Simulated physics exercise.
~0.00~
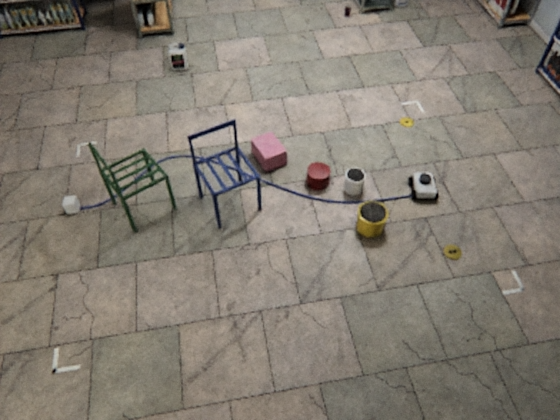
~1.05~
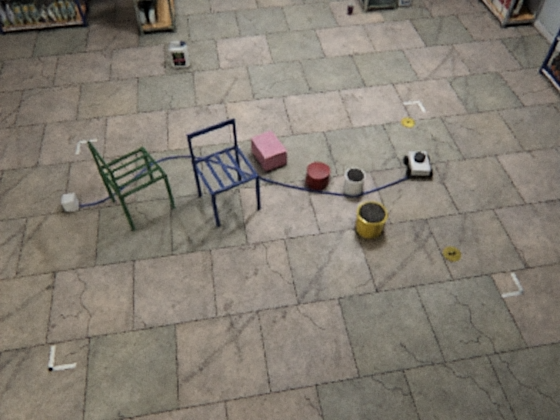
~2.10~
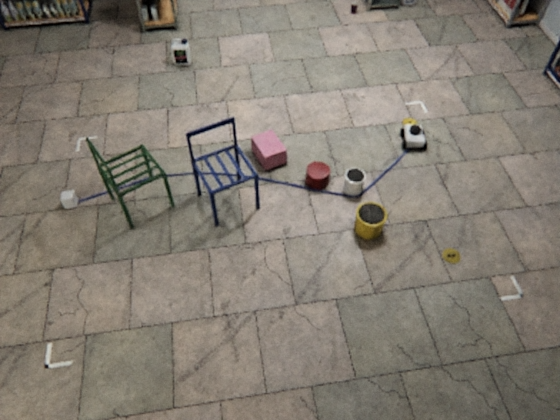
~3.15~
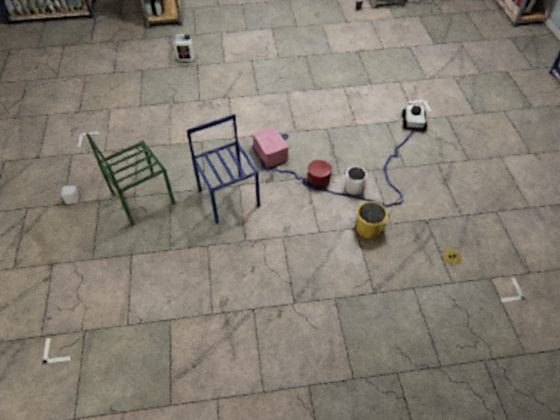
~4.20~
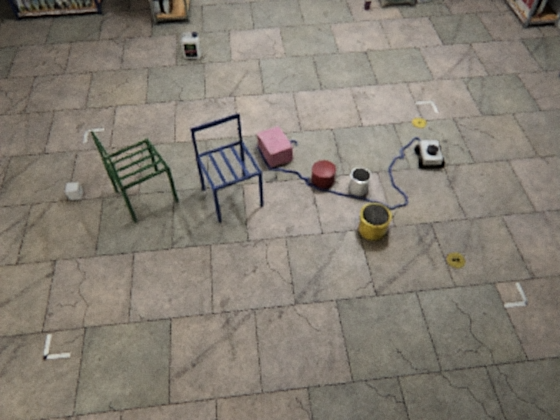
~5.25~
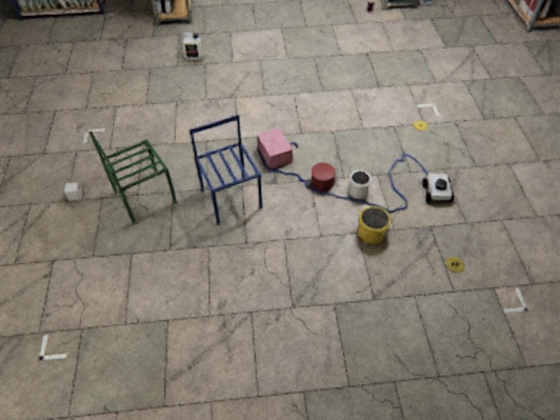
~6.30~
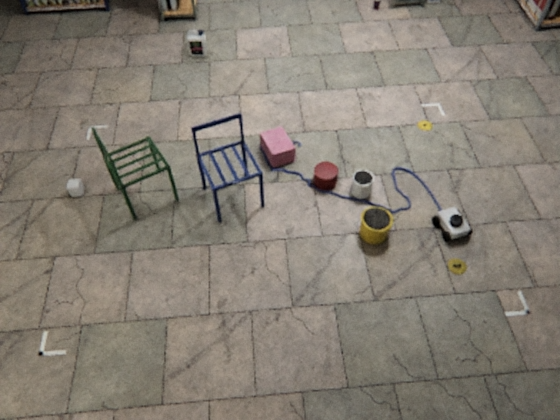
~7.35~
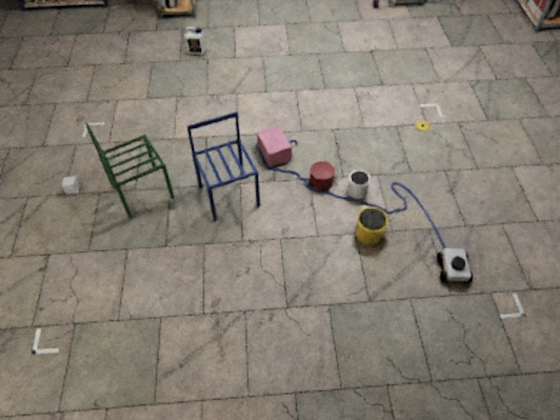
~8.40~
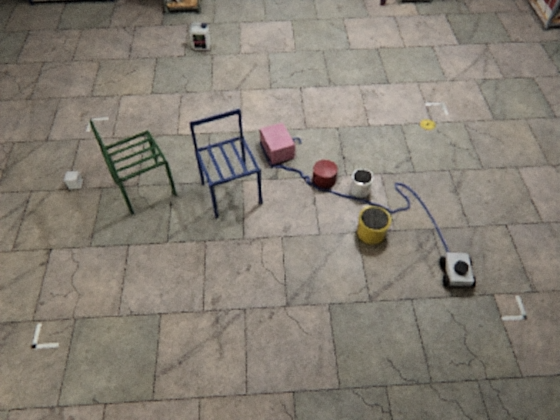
A small white cart with dark wheels stands at the right of a grey and pinkish tiled floor, seen from high above, trailing a blue lead. The lead runs left past white and yellow pots, a red tub and a pink crate, and by blue and green chairs, to a small white block. The cart rolls up toward a yellow mark, drawing the lead tight, and the far end comes away from the block. The cart then turns and travels down to the second mark, the slack lead curling behind it. It ends at the lower right, unplugged, everything else still in place.
